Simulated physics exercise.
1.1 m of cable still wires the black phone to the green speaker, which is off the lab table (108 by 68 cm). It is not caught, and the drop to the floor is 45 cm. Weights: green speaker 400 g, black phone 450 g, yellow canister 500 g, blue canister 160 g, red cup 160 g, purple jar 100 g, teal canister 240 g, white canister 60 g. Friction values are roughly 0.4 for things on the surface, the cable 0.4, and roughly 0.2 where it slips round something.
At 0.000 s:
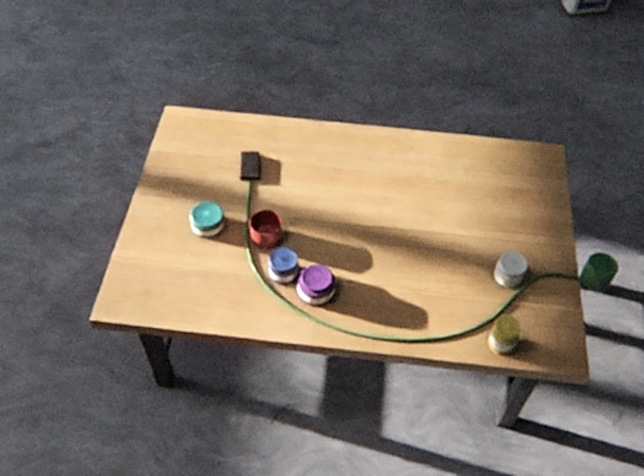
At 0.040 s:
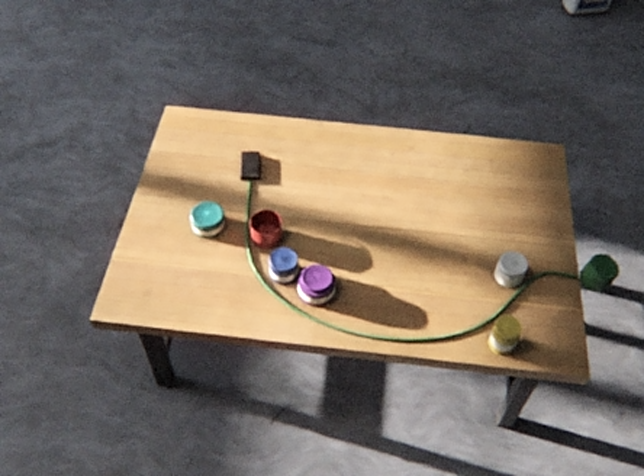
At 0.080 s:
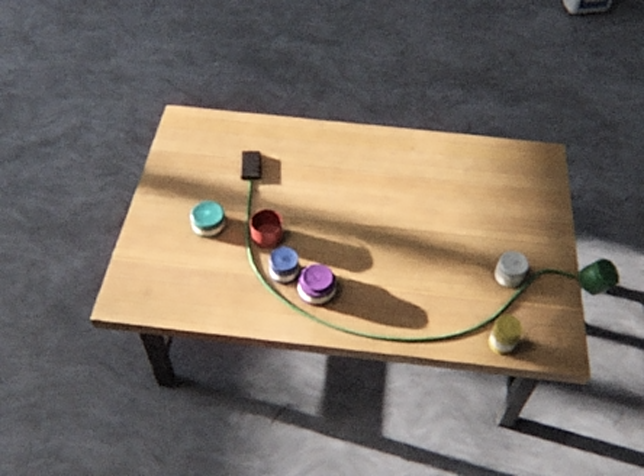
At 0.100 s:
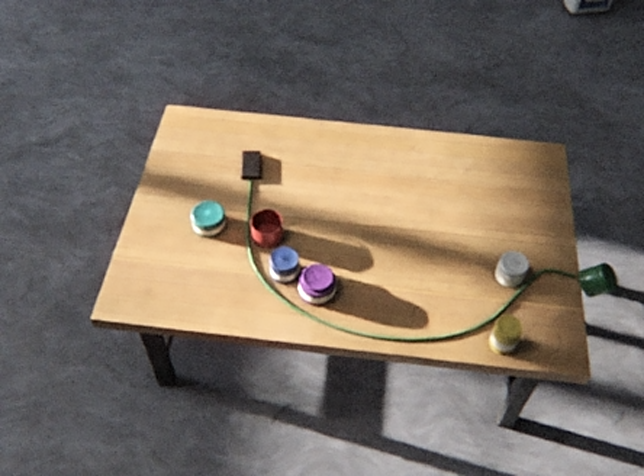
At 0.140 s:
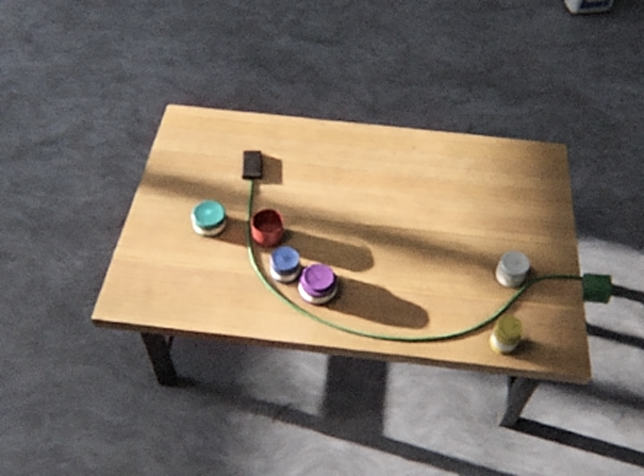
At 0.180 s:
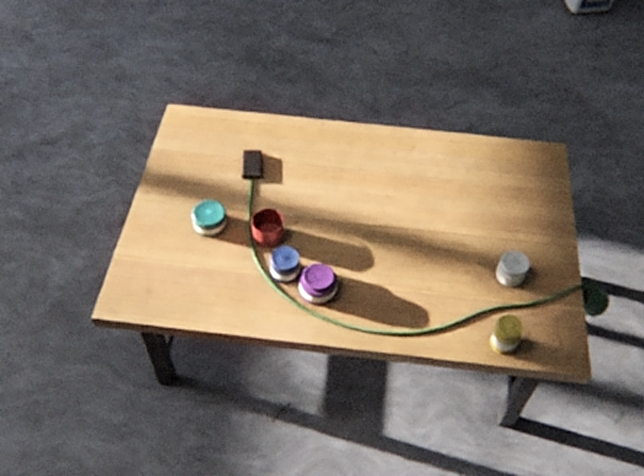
In the video, a green cylindrical object attached to a cable tilts and shifts slightly downward beyond the right edge of a wooden table, drawing the cable's right portion straighter, while the colourful containers and black phone stay put.
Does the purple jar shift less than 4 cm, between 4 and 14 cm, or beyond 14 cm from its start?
It shifts beyond 14 cm.
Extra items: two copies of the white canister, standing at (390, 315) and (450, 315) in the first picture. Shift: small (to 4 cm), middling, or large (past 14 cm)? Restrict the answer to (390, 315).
There it moves a long way.
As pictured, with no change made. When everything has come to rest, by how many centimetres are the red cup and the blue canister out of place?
Red cup roughly 10 cm, blue canister roughly 15 cm.
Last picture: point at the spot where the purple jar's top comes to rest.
You'll find it ending up somewhere near (350, 195).
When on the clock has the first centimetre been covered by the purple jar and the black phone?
For the purple jar it's 0.24 s, while the black phone gets there at 0.30 s.
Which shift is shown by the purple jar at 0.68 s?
Purple jar: Roughly 25 cm.
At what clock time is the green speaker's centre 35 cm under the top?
Reply: Never.
By 0.4 s, the cable's tail end at (252, 183); purple jar 20 cm off its start, green speaker over the edge, blue canister 8 cm off its start.
By 0.7 s, the cable's tail end at (253, 184); purple jar 24 cm off its start, blue canister 14 cm off its start, green speaker over the edge.
By 0.9 s, the cable's tail end at (255, 185); purple jar 24 cm off its start at (350, 195), blue canister 15 cm off its start at (330, 217), red cup 10 cm off its start at (306, 203).
By 1.2 s, the cable's tail end at (255, 185); purple jar 24 cm off its start, blue canister 15 cm off its start, red cup 10 cm off its start.
By 2.4 s, the cable's tail end at (255, 185); purple jar 24 cm off its start at (350, 195), blue canister 15 cm off its start at (330, 217), red cup 10 cm off its start at (306, 203), black phone 2 cm off its start at (253, 168).
